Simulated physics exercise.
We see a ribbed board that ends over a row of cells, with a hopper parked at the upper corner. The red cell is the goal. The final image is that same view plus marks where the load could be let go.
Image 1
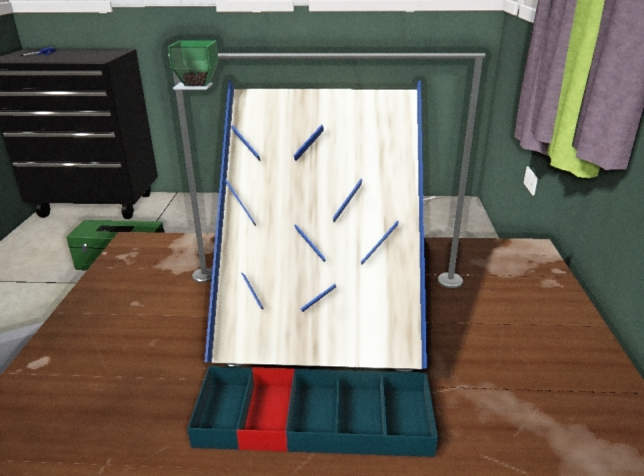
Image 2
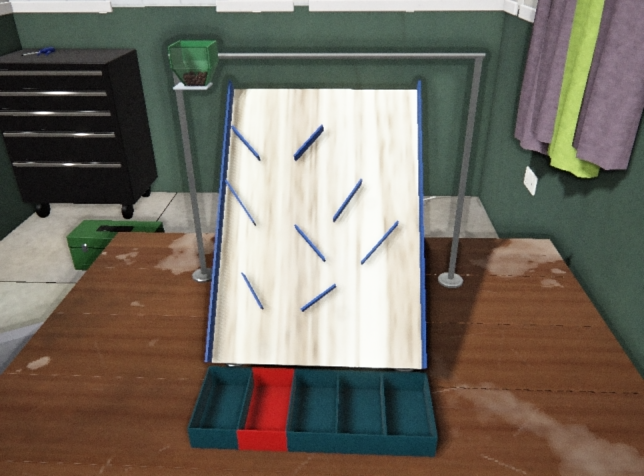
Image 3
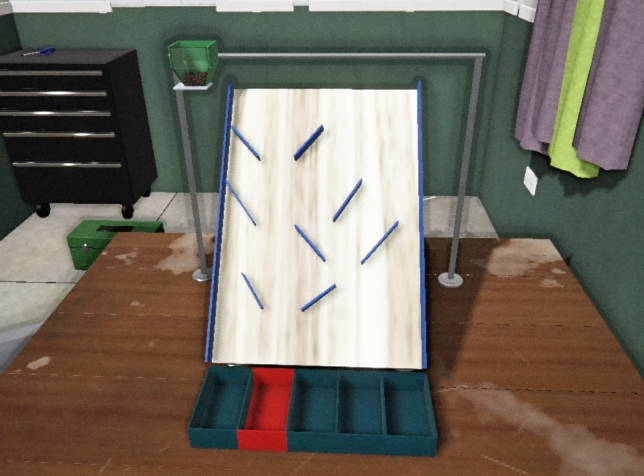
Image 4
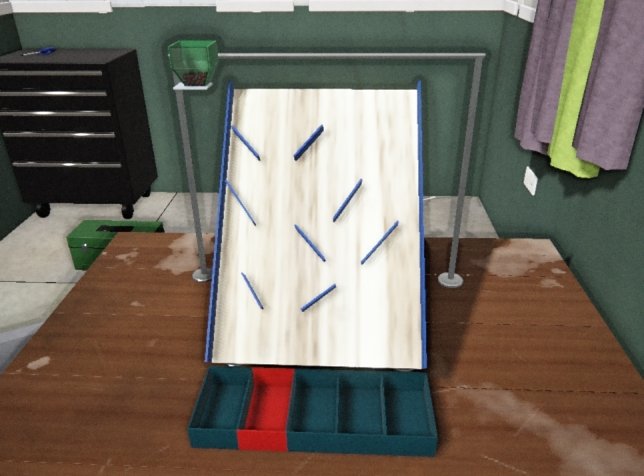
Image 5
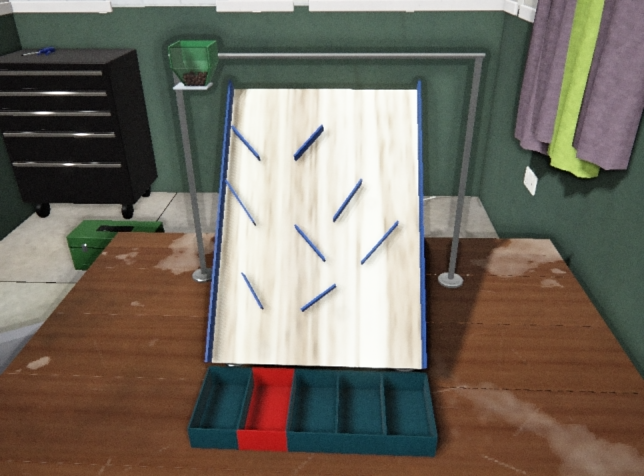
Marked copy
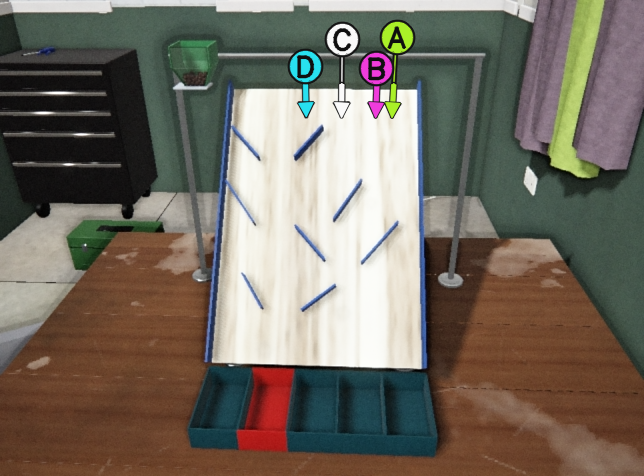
A slanted board with blue ribs stands above a row of cells, and nothing moves.
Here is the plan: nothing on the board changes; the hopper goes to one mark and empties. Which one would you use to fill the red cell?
Take D.
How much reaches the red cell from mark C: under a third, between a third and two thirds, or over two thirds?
Under a third.
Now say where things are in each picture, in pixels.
The first picture shows hopper near (197, 78), chocolate balls, door shut.
The second picture shows ribs (232, 126) to (258, 156), (294, 156) to (323, 124), (226, 180) to (253, 222).
The third picture shows ribs (333, 218) to (362, 179), (295, 224) to (325, 259), (362, 262) to (398, 221).
The fourth picture shows ribs (241, 272) to (261, 308), (301, 310) to (336, 284).
The fifth picture shows red cell near (262, 439), number 2 of 5 from the left.
On the marked copy, mark A meets the board at (392, 112); mark B meets the board at (375, 112); mark C meets the board at (341, 112); mark D meets the board at (306, 111).
For mark A, a small share in the red cell, close to half in other cells, close to a third outside the box.
For mark B, a small share in the red cell, close to half in other cells, close to a third outside the box.
For mark C, only a few in the red cell, close to two thirds in other cells, close to a third outside the box.
For mark D, close to a quarter in the red cell, close to a third in other cells, close to a third outside the box.
